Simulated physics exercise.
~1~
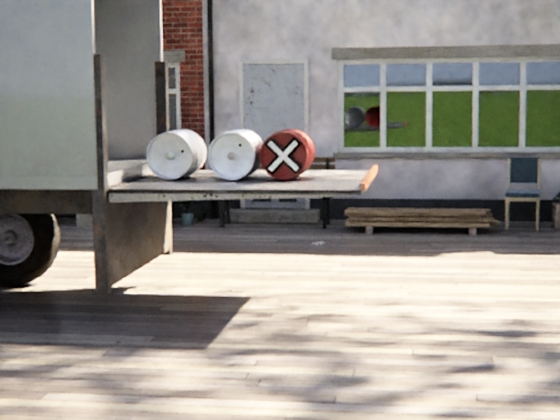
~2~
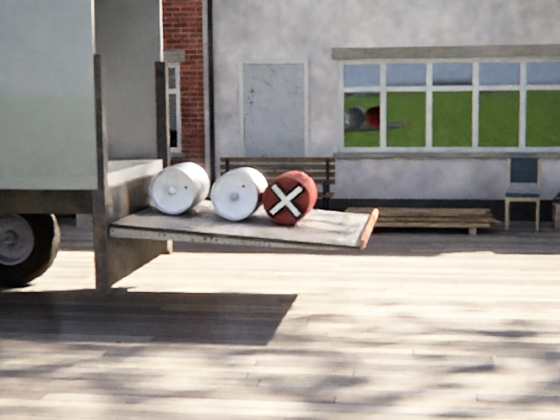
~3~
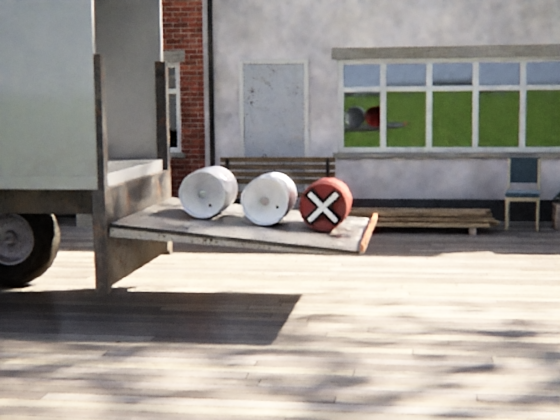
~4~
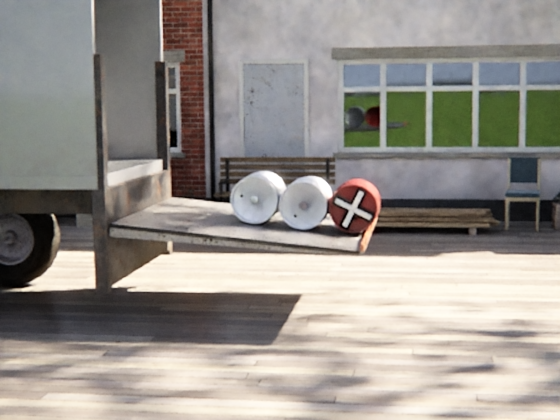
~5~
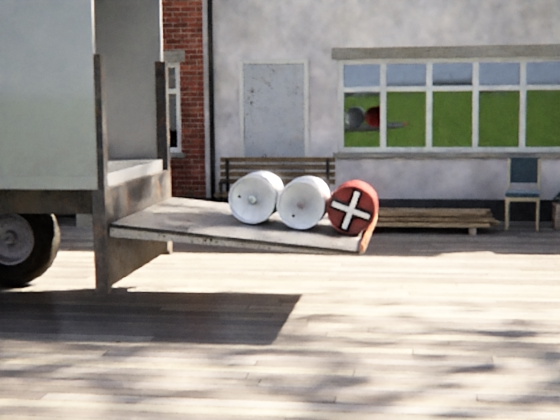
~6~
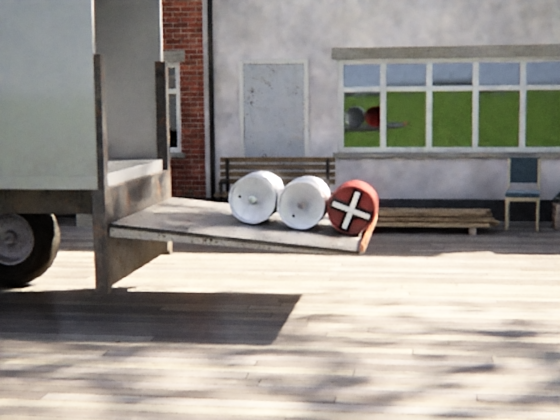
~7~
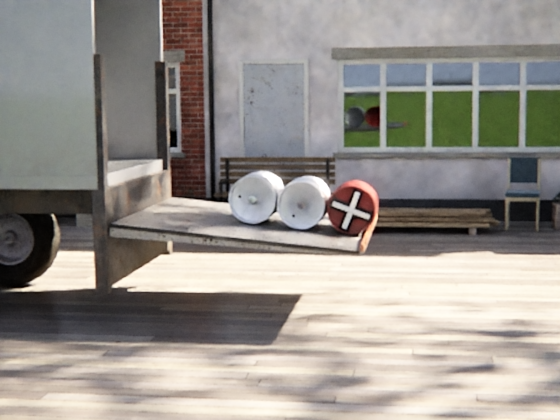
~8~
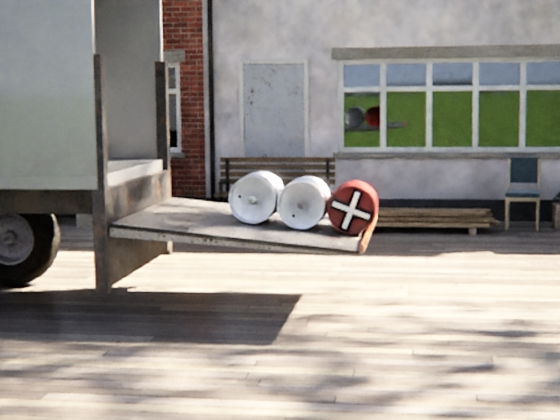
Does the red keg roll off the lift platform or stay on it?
The red keg stays on the platform, coming to rest near its outer edge.
